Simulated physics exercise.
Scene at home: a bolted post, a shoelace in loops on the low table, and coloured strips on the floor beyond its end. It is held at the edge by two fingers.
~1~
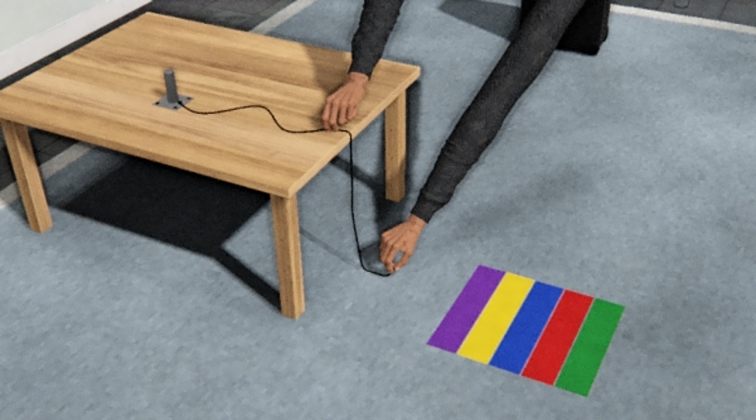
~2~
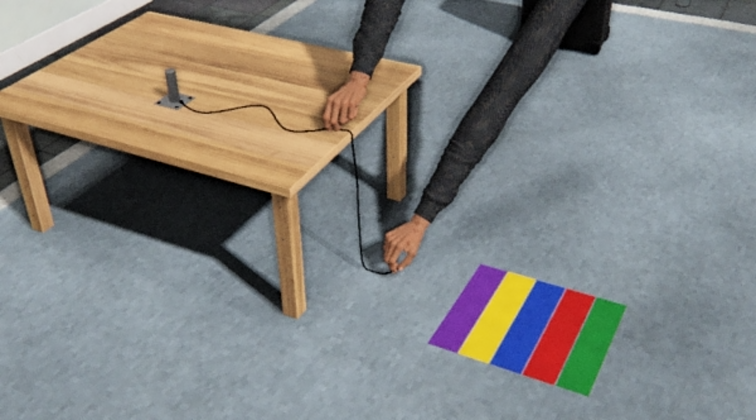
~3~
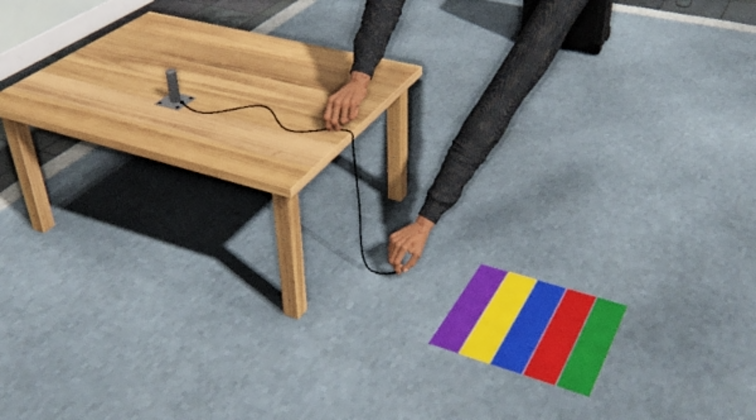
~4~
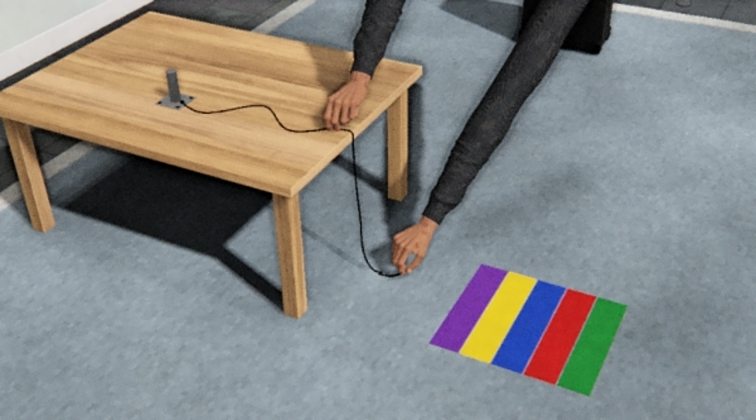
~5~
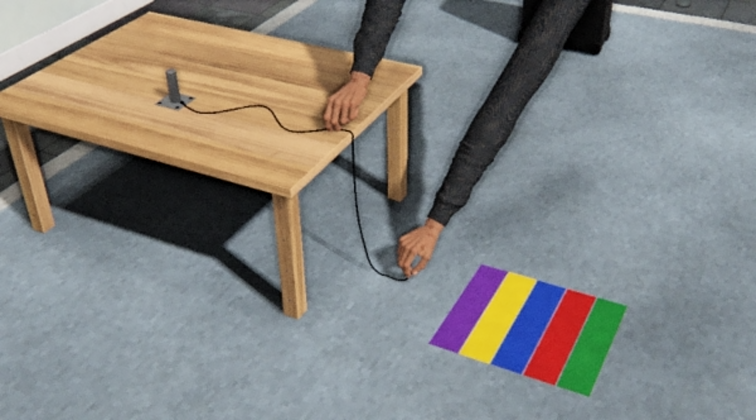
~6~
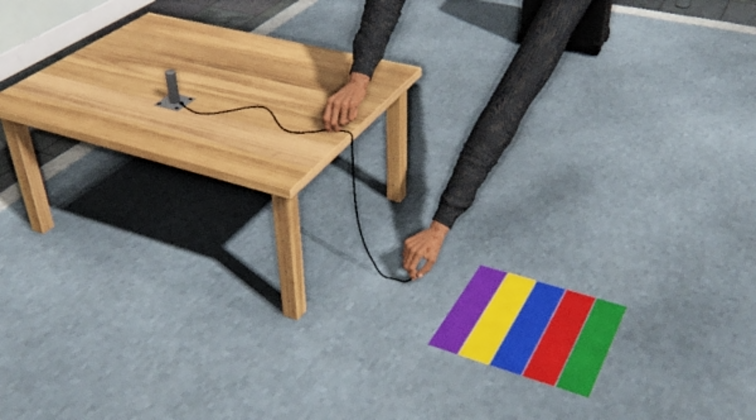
At first, one hand presses a dark cord at the edge of a low wooden table while the other holds its hanging end near the floor, left of five coloured strips. Then the lower hand moves the end slightly right, towards the purple strip, while the upper hand stays still.
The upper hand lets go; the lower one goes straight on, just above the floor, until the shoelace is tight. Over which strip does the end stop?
Over the blue strip.
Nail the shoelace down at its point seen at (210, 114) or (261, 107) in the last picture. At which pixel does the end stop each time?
It ends up at (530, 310) the first time and at (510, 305) the second time.
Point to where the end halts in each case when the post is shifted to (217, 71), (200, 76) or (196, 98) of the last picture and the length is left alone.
The first try gives (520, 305), the second (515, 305) and the third (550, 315).
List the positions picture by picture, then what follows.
In the first picture, end (393, 269); purple (451, 333); yellow (481, 343); blue (513, 353); red (545, 363); green (578, 374).
In the second picture, end (397, 269); shoelace through (200, 112) (263, 106) (296, 132) (353, 147) (358, 203) (362, 258).
In the third picture, end (402, 270).
In the fourth picture, end (405, 271); shoelace through (201, 112) (264, 106) (297, 132) (353, 146) (358, 202) (365, 258).
In the fifth picture, end (411, 273).
In the sixth picture, end (416, 276); shoelace through (200, 114) (263, 107) (296, 133) (352, 148) (356, 203) (372, 259).
Soon after, end near (472, 293); over purple.
Then, end near (510, 304); over yellow.
At full stretch, end near (533, 311); over blue. It gets as far as the blue strip.
